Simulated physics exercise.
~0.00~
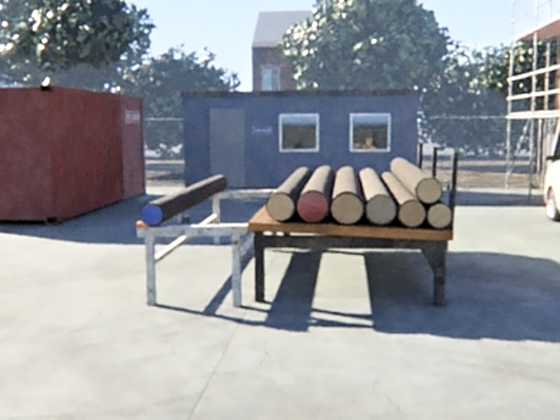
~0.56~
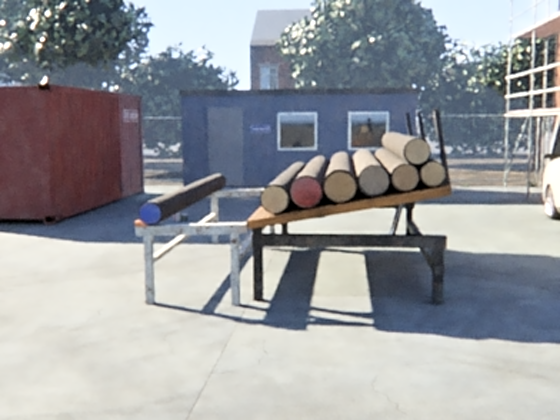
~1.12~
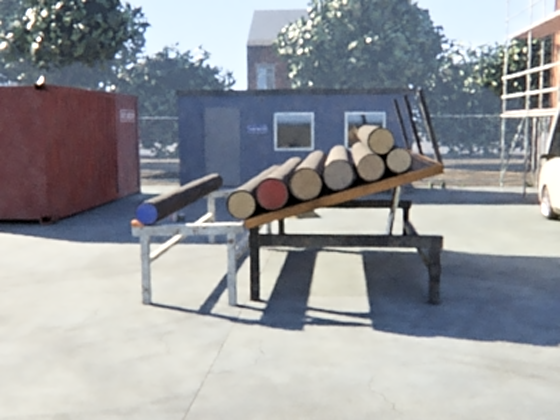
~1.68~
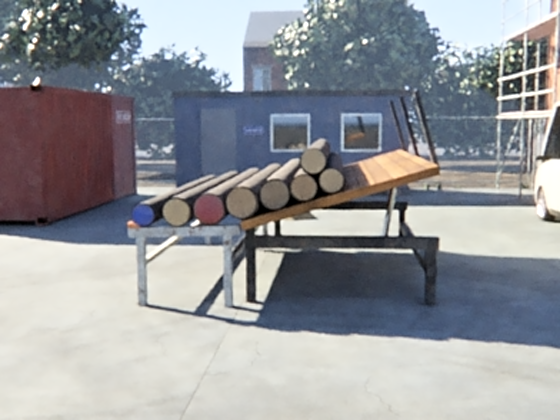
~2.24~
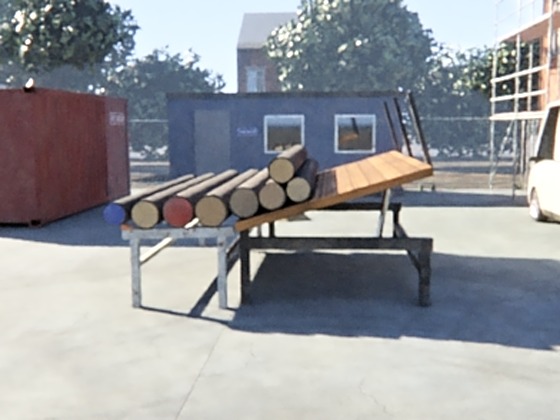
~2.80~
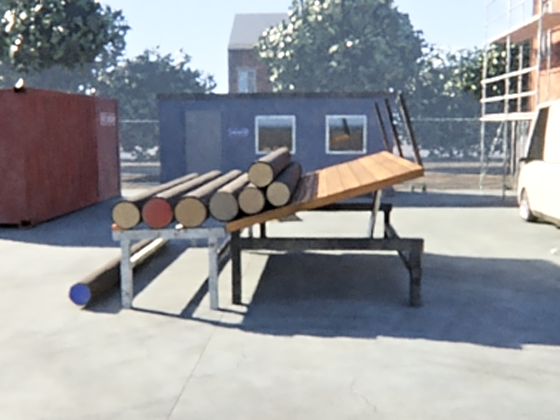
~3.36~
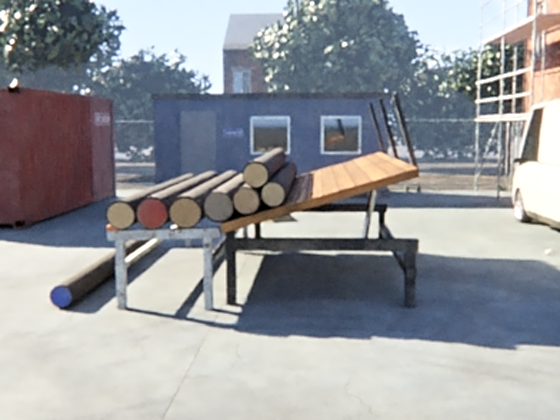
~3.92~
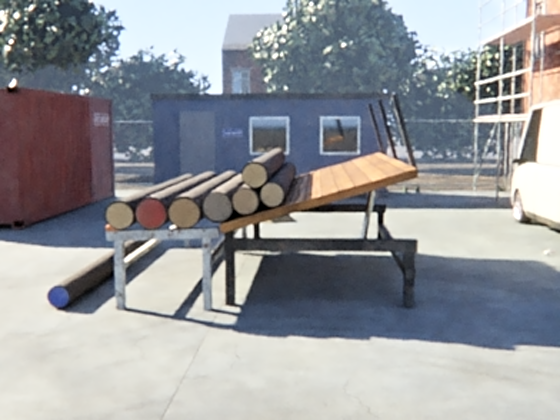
A hinged wooden deck tilts left toward a metal rack in a paved yard, sending its timber poles rolling against a blue-ended pole, which drops over the rack's left end to the ground, while the red-ended pole and the others stay piled across the rack and the deck's lower edge.
